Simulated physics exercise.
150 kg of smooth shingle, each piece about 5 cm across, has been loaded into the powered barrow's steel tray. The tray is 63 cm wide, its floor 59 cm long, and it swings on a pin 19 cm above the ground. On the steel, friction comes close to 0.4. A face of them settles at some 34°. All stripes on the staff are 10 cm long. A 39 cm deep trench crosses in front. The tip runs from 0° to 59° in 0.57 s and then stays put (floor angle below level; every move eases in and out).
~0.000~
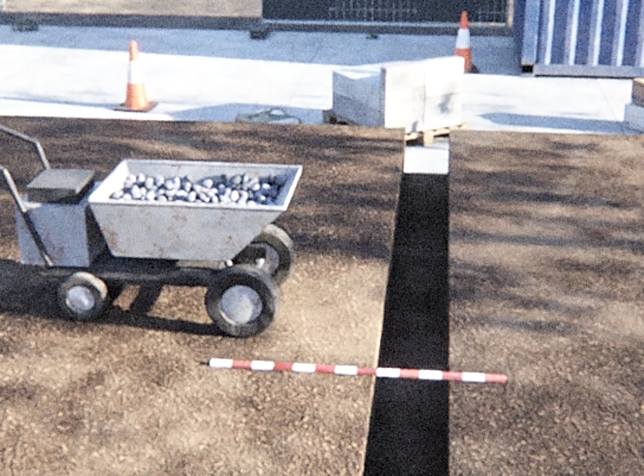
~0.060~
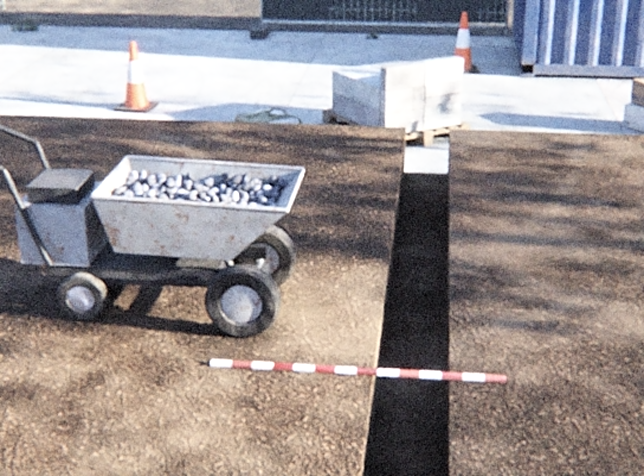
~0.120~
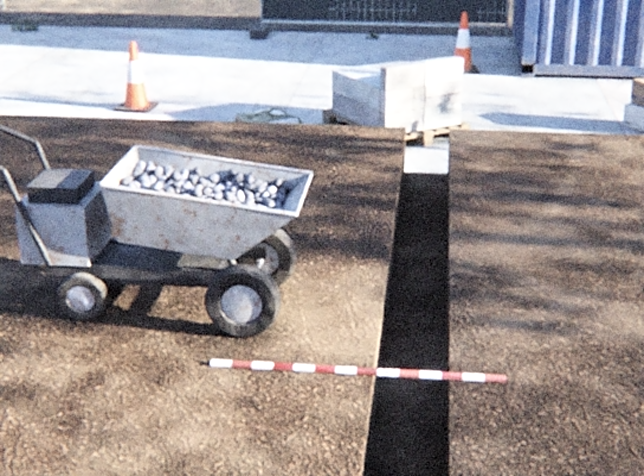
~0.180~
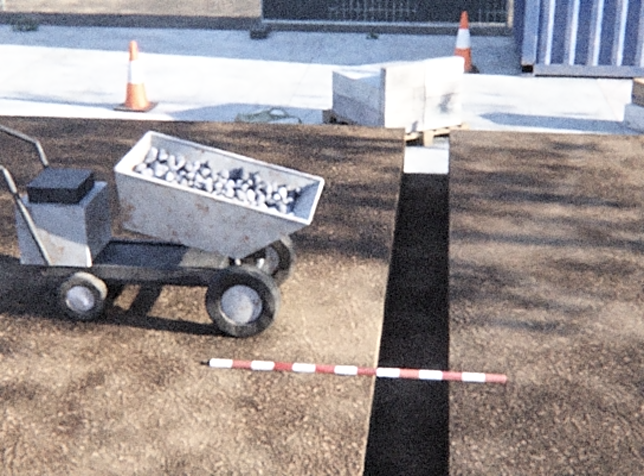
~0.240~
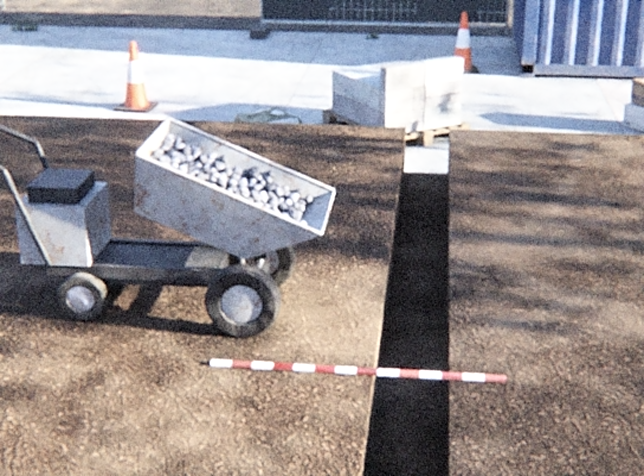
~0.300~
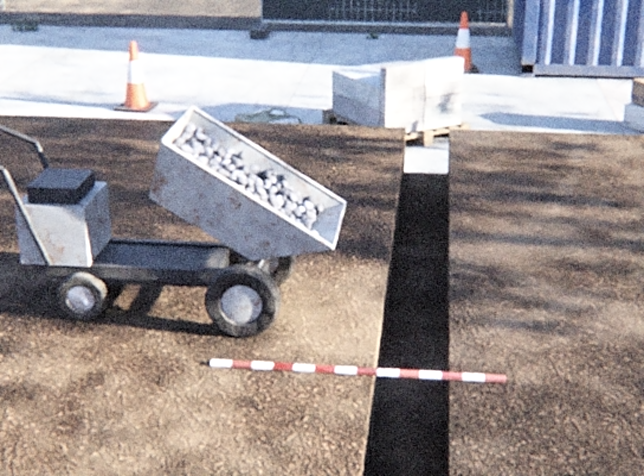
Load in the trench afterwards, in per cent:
87 %.
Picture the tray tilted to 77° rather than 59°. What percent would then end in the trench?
I'd guess some 85 in a hundred.
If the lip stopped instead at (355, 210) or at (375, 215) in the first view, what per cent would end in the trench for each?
Around 35% for the first place and 20% for the second.
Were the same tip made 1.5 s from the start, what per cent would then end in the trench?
About 100 percent, I'd say.
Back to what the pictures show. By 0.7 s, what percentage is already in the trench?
Around 5 per cent of it.
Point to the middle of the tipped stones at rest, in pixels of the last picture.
Their middle ends up near (418, 367).
After 0.4 s the floor is at 50°; 100 % in the tray; the foremost stones are at (334, 252).
After 0.7 s the floor is at 59°; 89 % in the tray, 5 % short of the trench, 6 % in the trench; the foremost stones are at (400, 284).
After 1.0 s the floor is at 59°; 32 % in the tray, 4 % short of the trench, 53 % in the trench, 11 % past the trench; the foremost stones are at (530, 327).
After 3.0 s the floor is at 59°; 0 % in the tray, 2 % short of the trench, 87 % in the trench, 11 % past the trench; the foremost stones are past the picture's edge.
